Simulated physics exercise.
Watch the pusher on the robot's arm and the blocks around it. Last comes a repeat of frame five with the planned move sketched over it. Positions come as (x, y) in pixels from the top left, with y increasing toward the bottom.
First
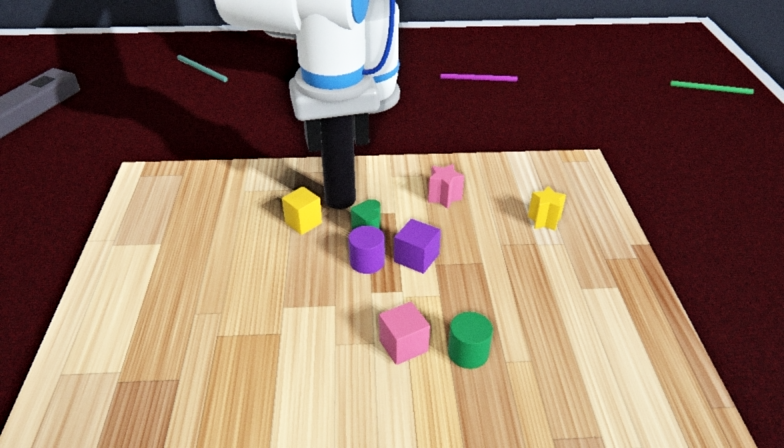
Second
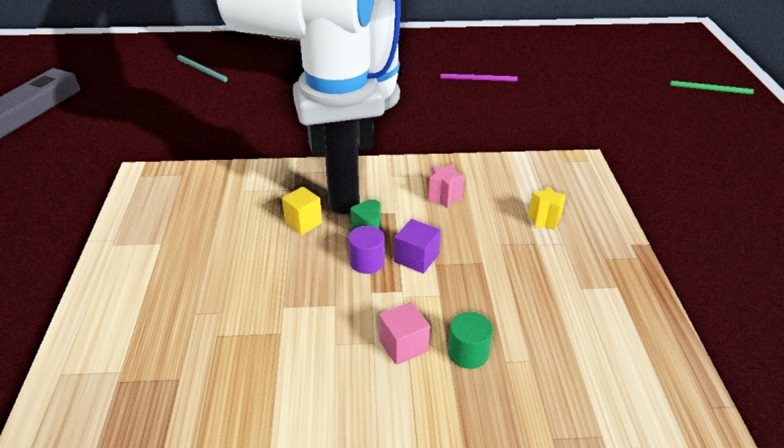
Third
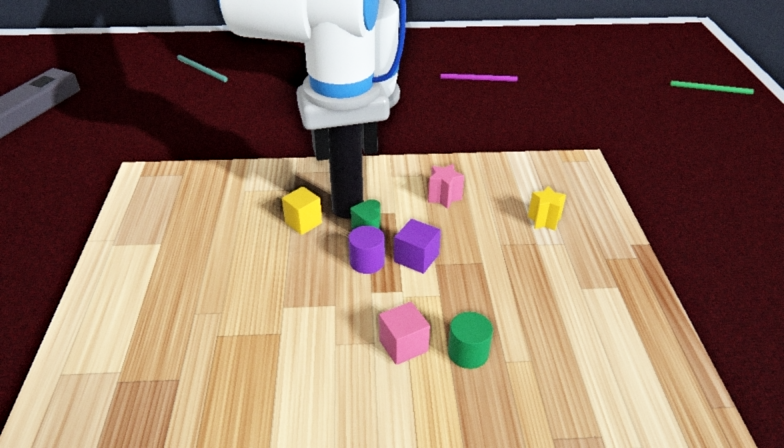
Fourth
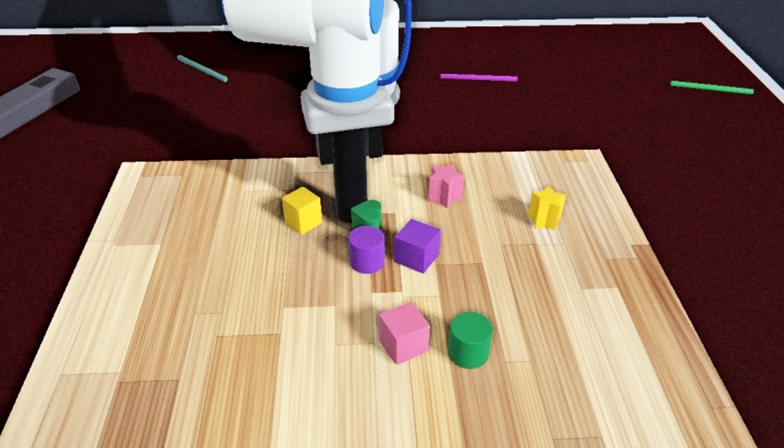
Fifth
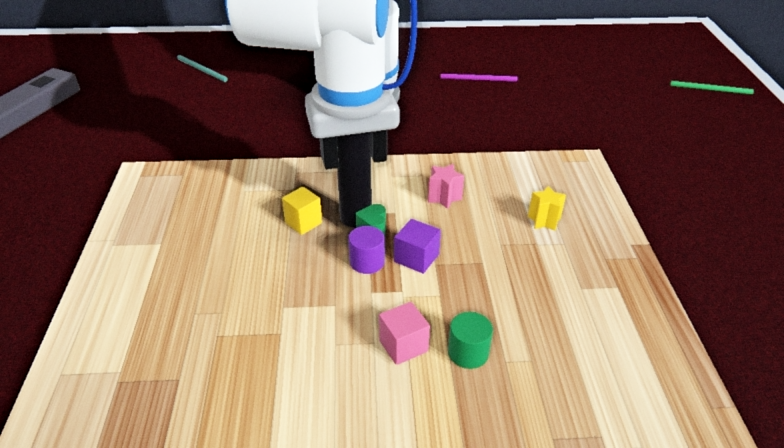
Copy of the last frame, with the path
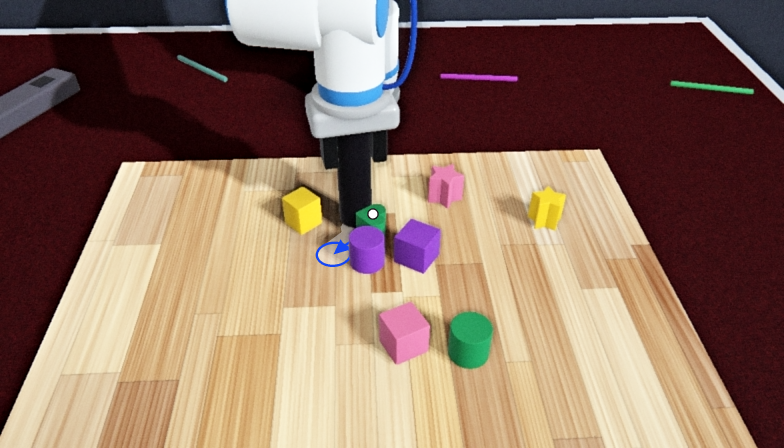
A wooden tabletop stands on a dark red floor, seen from the front and above by a still camera. A white and blue robot arm holds a black pusher down between a yellow cube and a small green block, with a purple cylinder, purple cube and pink and yellow blocks rightward, and a pink cube and green cylinder nearer. The pusher slides slightly right and nearer, finally nudging the small green block a little rightward.
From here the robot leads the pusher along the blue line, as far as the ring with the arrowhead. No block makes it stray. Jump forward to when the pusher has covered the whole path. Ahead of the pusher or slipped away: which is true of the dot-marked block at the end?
The pusher moves past it.
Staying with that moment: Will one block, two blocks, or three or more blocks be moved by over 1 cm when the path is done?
It will shift just one block.
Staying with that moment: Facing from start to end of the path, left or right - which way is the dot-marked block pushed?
Leftward.
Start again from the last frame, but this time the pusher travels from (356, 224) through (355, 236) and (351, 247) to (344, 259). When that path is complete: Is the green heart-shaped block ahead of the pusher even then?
No, it doesn't check out.
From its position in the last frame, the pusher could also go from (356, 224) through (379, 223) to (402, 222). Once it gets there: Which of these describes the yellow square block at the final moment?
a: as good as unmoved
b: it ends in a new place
Correct choice: A.
The drawn path runs from (356, 224) through (357, 235) and (346, 245) to (334, 254); the dot is on the green heart-shaped block.
What follows on the original path. Halfway along, pusher at (351, 234); green heart-shaped block at (382, 220), turned 20° anticlockwise.
At the end, pusher at (333, 247); purple cylinder not moved; green heart-shaped block at (382, 220), turned 20° anticlockwise.
